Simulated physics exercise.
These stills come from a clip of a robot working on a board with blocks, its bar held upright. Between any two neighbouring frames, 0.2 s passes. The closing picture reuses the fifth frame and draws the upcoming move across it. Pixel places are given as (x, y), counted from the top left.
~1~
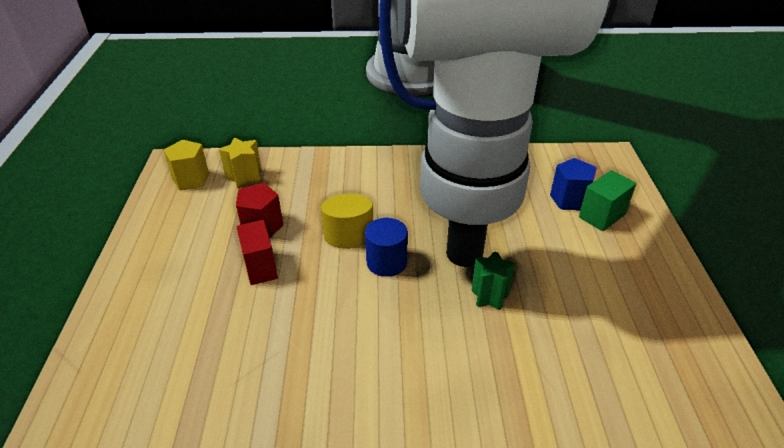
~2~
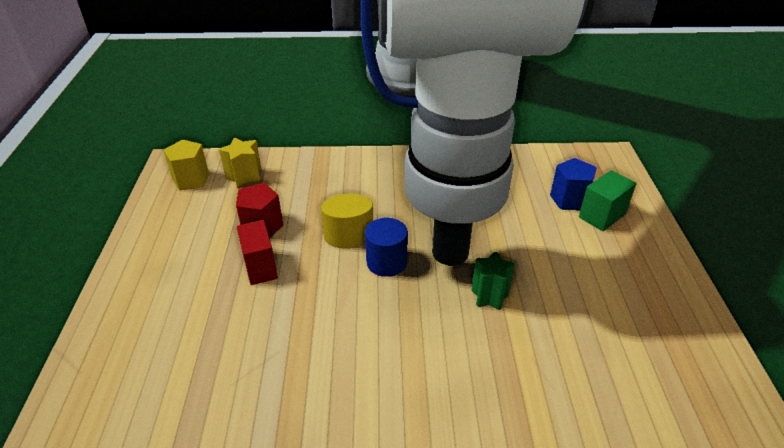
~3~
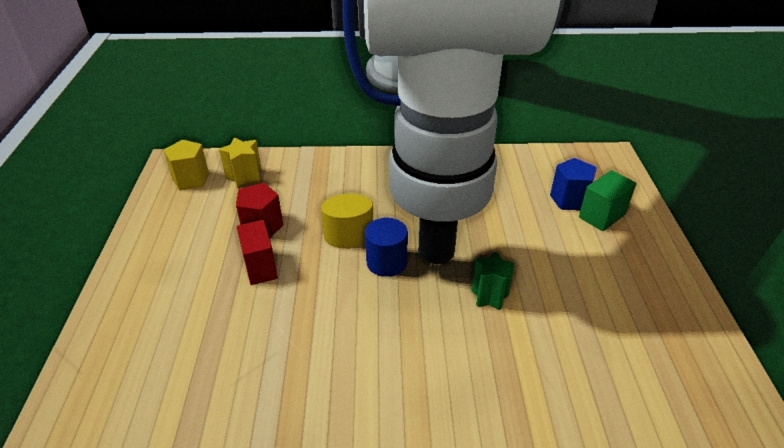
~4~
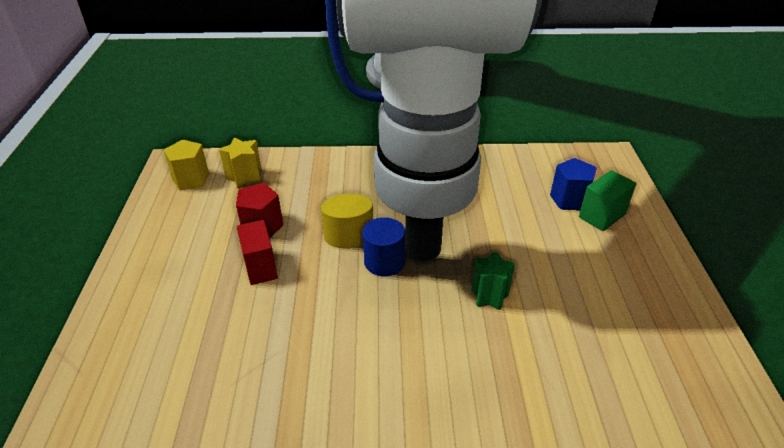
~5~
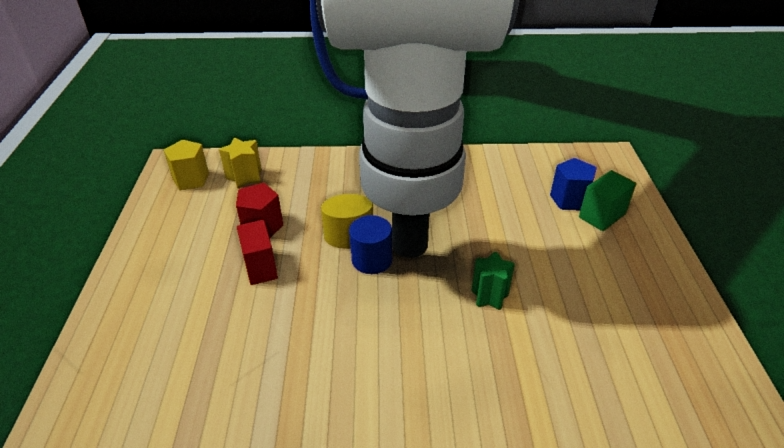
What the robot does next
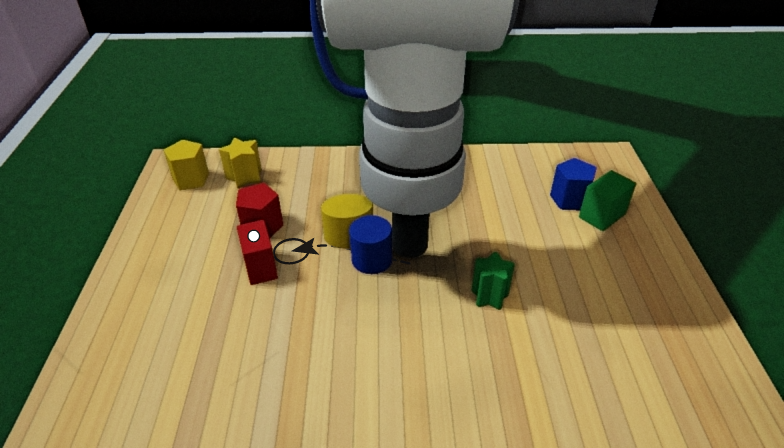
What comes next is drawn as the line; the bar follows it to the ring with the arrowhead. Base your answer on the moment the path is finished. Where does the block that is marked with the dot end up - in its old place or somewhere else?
The block that is marked with the dot is moved.
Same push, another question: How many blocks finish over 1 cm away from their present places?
It shifts three blocks or more.
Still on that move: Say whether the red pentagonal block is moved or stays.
In the end it has not been moved.
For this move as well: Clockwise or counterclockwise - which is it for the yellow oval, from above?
Looking down, my answer is that the yellow oval rotates clockwise.
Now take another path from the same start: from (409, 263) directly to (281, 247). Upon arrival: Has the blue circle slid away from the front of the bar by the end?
Going by the path, no.
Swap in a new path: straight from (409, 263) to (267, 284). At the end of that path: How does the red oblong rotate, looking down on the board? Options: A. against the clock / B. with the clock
Correct choice: B.
Path on the board, from (409, 263) through (370, 254) and (332, 246) to (291, 251); the dot is on the red oblong.
The first path, step by step. One third of the way, bar at (369, 236); yellow oval at (343, 202); blue circle at (329, 229).
Two thirds of the way, bar at (330, 228); yellow oval at (326, 191), turned 30° clockwise; blue circle at (295, 231).
At the end, bar at (288, 233); red oblong at (232, 243), turned 30° clockwise; red pentagonal block in place; yellow oval at (326, 191), turned 30° clockwise; blue circle at (268, 246).
